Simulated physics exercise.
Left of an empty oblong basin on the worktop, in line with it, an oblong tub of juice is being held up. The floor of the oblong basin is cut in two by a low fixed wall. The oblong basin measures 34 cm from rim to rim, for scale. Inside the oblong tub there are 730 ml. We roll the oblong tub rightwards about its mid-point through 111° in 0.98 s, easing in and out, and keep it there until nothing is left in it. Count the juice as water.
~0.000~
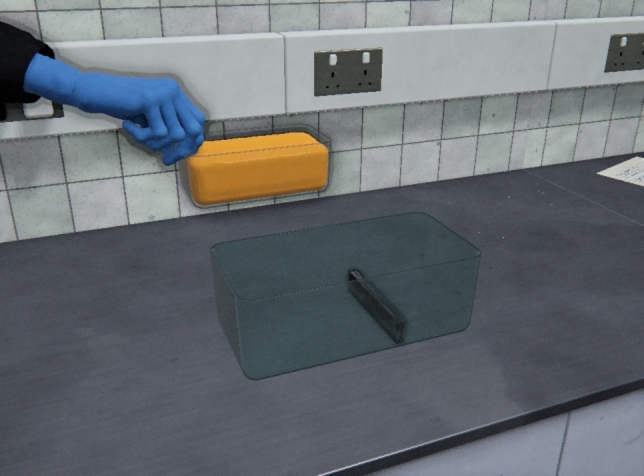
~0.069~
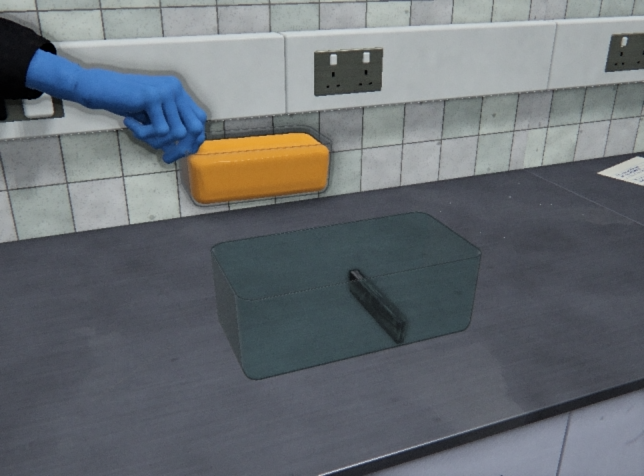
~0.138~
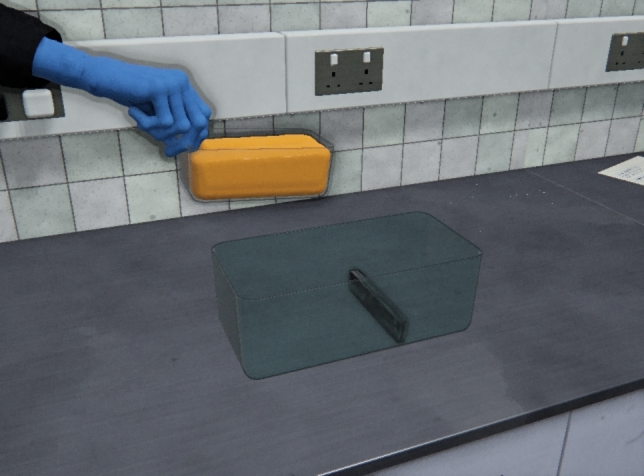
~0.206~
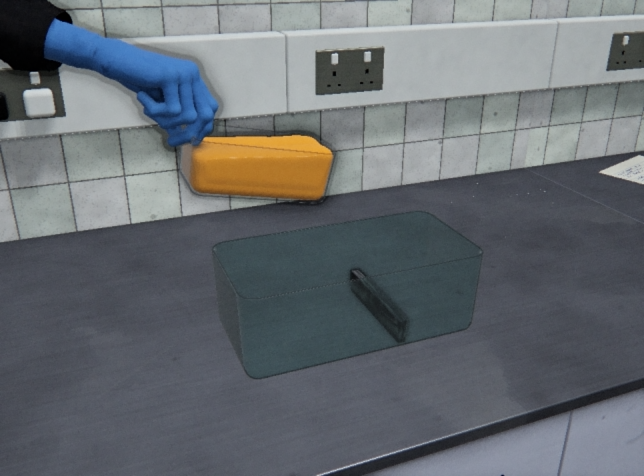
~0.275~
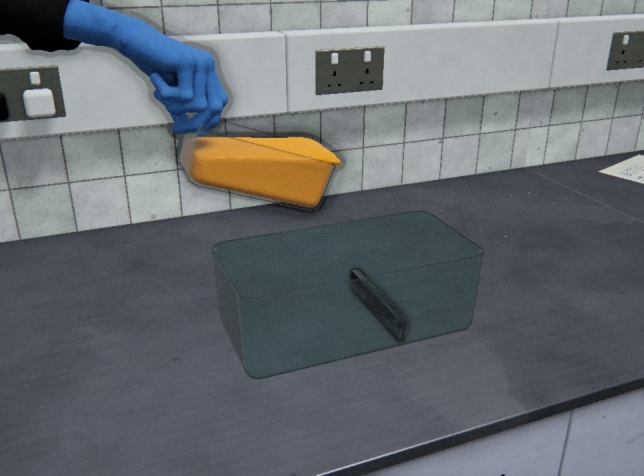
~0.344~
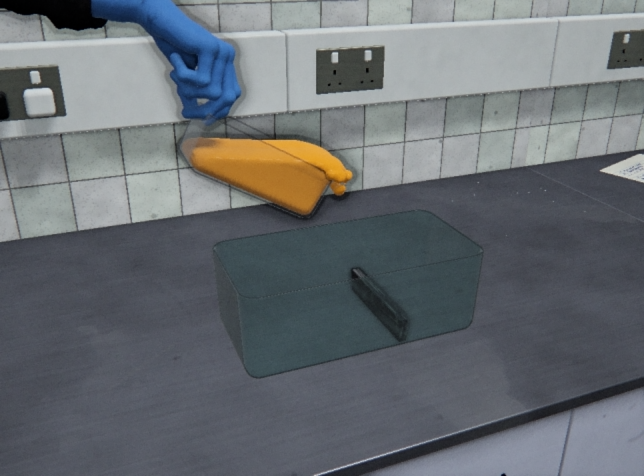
A see-through tub of orange juice, held up by a blue-gloved hand above a dark worktop, tilted slowly to the right, and juice began pouring over its right rim beside an empty basin.
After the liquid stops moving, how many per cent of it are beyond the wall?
About 32 per cent.
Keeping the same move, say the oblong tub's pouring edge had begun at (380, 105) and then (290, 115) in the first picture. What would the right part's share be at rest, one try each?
It comes to 70 per cent, and then 10 per cent.
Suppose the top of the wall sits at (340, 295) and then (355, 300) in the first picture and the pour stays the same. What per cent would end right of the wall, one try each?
Try 1: 75 %; try 2: 60 %.
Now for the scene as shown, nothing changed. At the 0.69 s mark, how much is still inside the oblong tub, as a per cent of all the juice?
About 10 per cent.
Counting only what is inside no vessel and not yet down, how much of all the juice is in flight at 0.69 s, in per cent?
Some 22 per cent.
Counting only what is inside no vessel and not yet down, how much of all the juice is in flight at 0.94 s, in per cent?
Close to 4 %.
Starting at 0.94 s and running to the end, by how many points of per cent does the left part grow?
4 %.
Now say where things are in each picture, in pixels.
In the first picture, it leans 0°; its right rim is at (320, 134); the juice meets the walls at (182, 153) and (316, 139); the oblong basin's rim runs from (223, 273) to (453, 233); the wall's top is at (375, 296).
In the second picture, it leans 1°; its right rim is at (321, 135); the juice meets the walls at (183, 153) and (317, 140).
In the third picture, it leans 5°; its right rim is at (323, 139); the juice meets the walls at (185, 151) and (319, 142).
In the fourth picture, it leans 12°; its right rim is at (324, 146); the juice meets the walls at (187, 148) and (322, 143).
In the fifth picture, it leans 20°; its right rim is at (325, 156); the juice meets the walls at (188, 149) and (322, 149); 4 per cent is over the edge.
In the sixth picture, it leans 30°; its right rim is at (324, 168); the juice meets the walls at (187, 147) and (311, 156); 12 per cent is over the edge.
Then, 0.69 s in, the tilt is 88° and 10 per cent is still to pour, 38 is left of the wall and 30 right of it.
Then, 0.94 s in, the tilt is 110° and 2 per cent is still to pour, 62 is left of the wall and 32 right of it.
Then, 1.20 s in, the tilt is 111° and 0 per cent is still to pour, 66 is left of the wall and 32 right of it.
Then, 1.48 s in, the tilt is 111° and 0 per cent is still to pour, 66 is left of the wall and 33 right of it.
Finally, 66 per cent lies left of the wall, 32 right of it and 2 outside.
